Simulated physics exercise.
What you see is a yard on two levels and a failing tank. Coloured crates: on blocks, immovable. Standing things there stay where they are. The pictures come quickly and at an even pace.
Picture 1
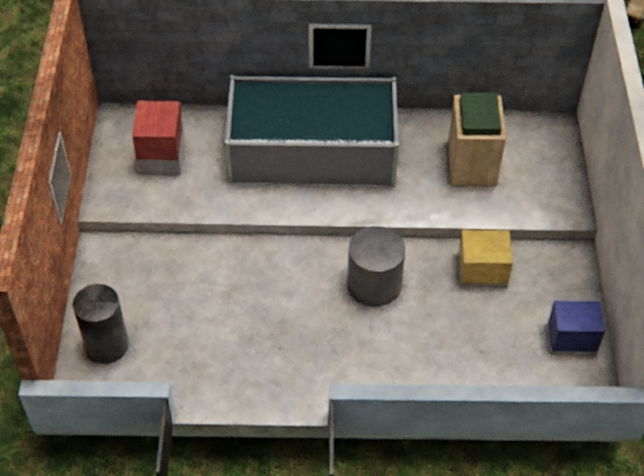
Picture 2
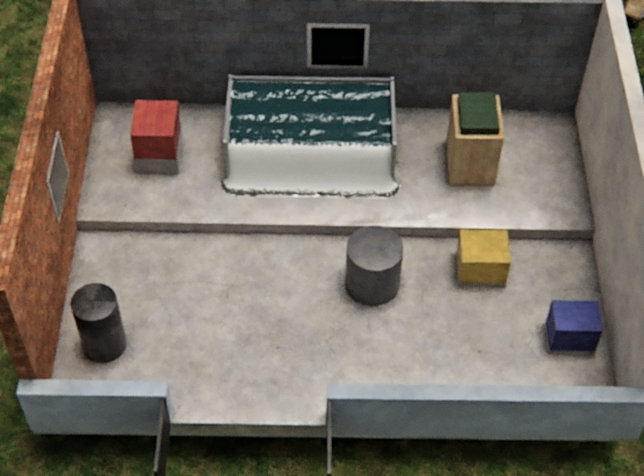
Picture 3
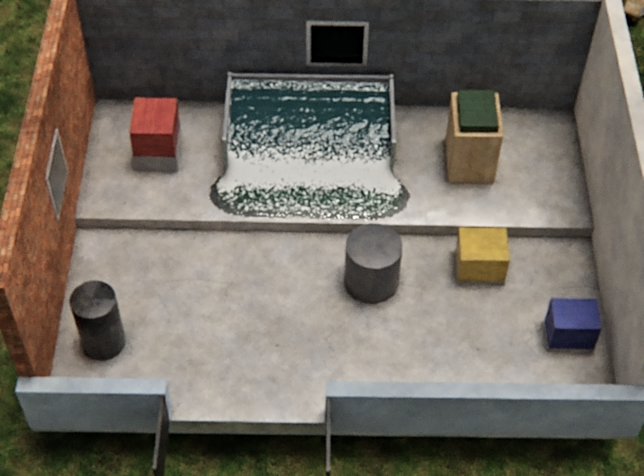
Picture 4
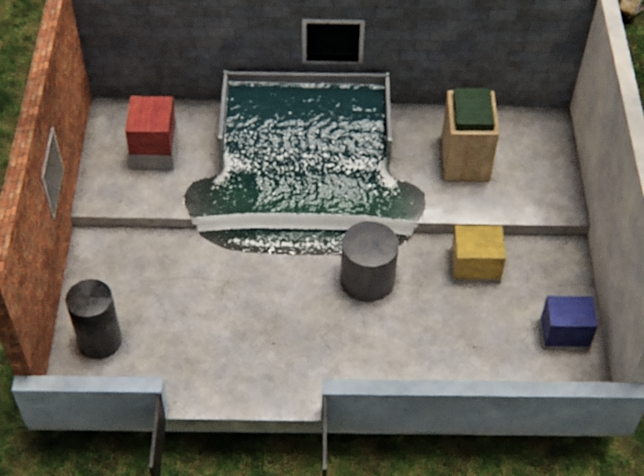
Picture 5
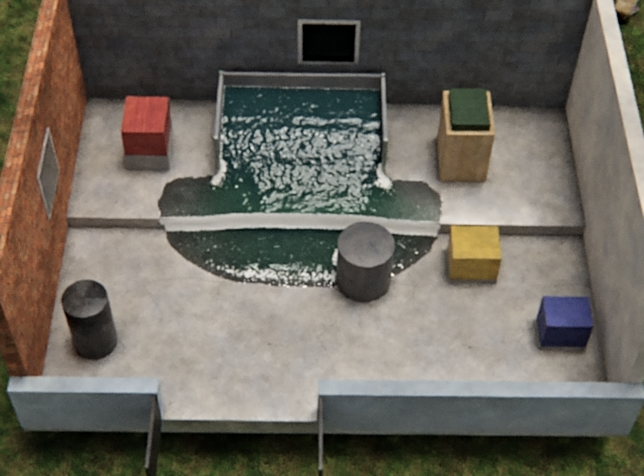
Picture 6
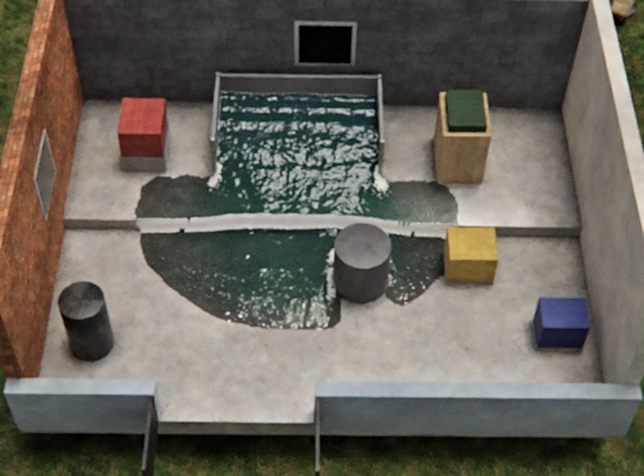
Water pours from the front of an open tank and spreads over a step onto the lower floor.
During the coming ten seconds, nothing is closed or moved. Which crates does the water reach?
The red crate is not reached; the yellow crate is reached; the blue crate is reached.
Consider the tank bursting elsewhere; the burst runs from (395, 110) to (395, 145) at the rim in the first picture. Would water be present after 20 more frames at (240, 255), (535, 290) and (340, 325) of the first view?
Those three come out moisture-free, soaked and moisture-free, one after another.
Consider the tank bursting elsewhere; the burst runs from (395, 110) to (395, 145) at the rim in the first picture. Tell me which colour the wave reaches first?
The yellow-painted one.
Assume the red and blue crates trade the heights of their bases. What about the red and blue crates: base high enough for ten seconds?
I'd say the red crate is unharmed and the blue crate is unharmed.
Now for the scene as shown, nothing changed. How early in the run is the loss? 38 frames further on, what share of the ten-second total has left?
Roughly 80 percent of it.
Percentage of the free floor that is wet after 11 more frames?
Some 55 per cent.
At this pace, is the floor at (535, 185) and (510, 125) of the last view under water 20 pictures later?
Dry, dry.
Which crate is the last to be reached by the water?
It would be the blue-painted one.
A moment on, water covers 45 % of the floor; the red crate water round its plinth, the yellow crate water round its plinth, the blue crate not reached.
Next, water covers 55 % of the floor; the red crate water round its plinth, the yellow crate water round its plinth, the blue crate water round its plinth.
Then, water covers 60 % of the floor; the red crate water round its plinth, the yellow crate water round its plinth, the blue crate water round its plinth.
Later, water covers 65 % of the floor; the red crate water round its plinth, the yellow crate water round its plinth, the blue crate water round its plinth.
In the end, water covers 60 % of the floor; the red crate stayed above the water, the yellow crate was topped, the blue crate was topped.
